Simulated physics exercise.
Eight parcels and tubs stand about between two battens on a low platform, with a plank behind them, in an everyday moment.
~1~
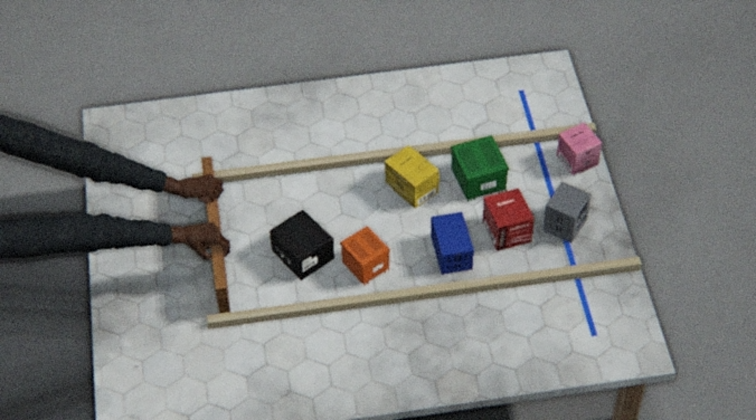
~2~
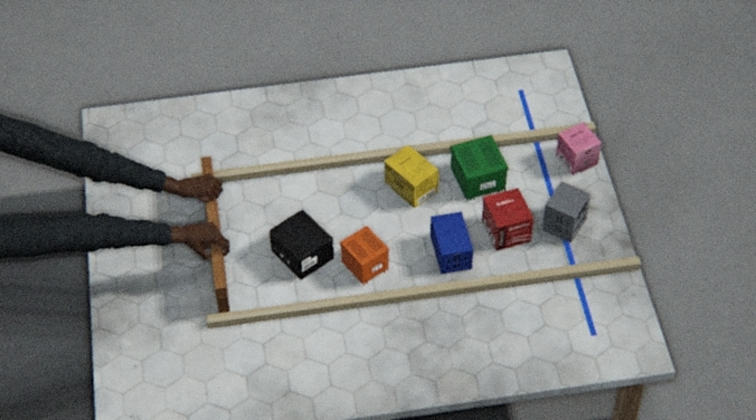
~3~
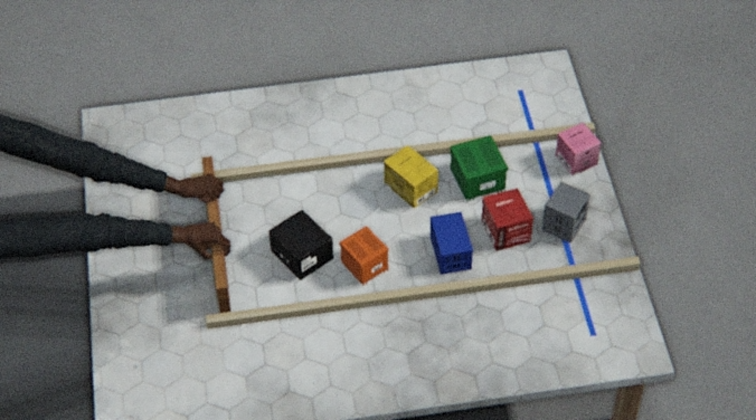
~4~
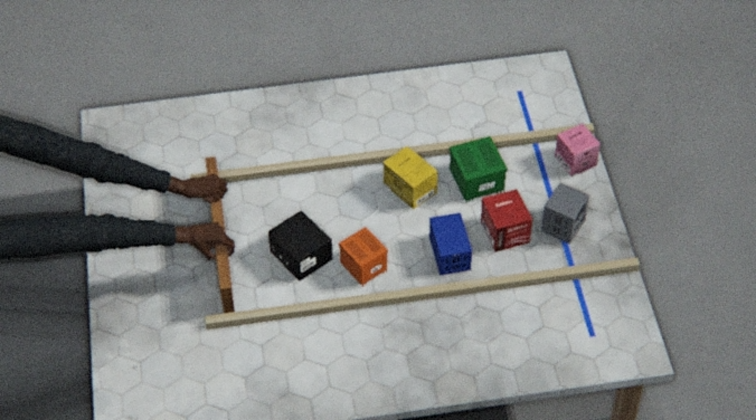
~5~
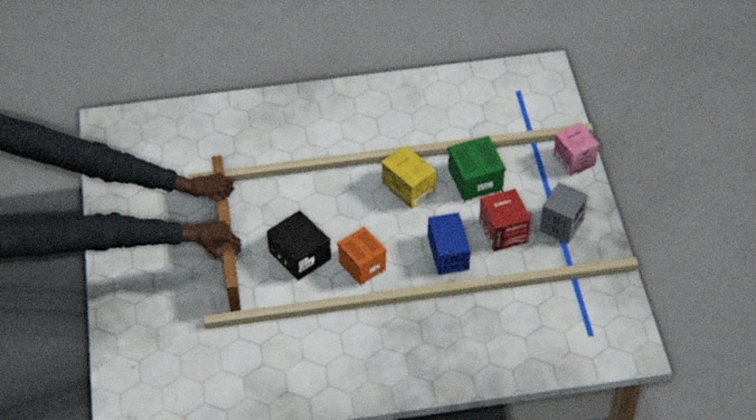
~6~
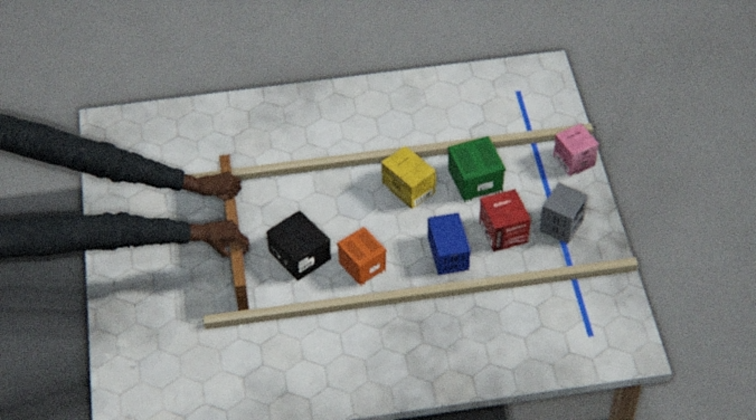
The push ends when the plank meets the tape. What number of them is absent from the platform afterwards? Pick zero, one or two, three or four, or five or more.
Three or four of them.
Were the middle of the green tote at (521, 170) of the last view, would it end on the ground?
Result: It stays aboard.
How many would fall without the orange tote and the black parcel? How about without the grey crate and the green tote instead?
Tally per try: 2 / 1.
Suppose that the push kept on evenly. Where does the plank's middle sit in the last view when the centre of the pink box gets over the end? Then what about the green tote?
The middle is at (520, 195) when it's the pink box, and at (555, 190) when it's the green tote.
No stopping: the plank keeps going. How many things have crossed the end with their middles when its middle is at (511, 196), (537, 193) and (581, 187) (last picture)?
In order of the places given, that's 1, 3 and 5.
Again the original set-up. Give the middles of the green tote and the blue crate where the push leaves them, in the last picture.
First at (596, 154); second at (621, 224).
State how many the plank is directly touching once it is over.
Well, it touches 3.
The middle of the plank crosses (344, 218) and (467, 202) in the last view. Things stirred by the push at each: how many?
One spot: 2. Other spot: 7.
Soon after, none off yet; pink box at rest near (576, 150); grey crate at rest near (563, 213); red box at rest near (504, 220).
Then, none off yet; pink box at rest near (576, 150); grey crate moved about its own width near (586, 209); red box moved about its own width near (545, 216).
At rest, the number that fall off is three or four; fallen, red box, grey crate and pink box.
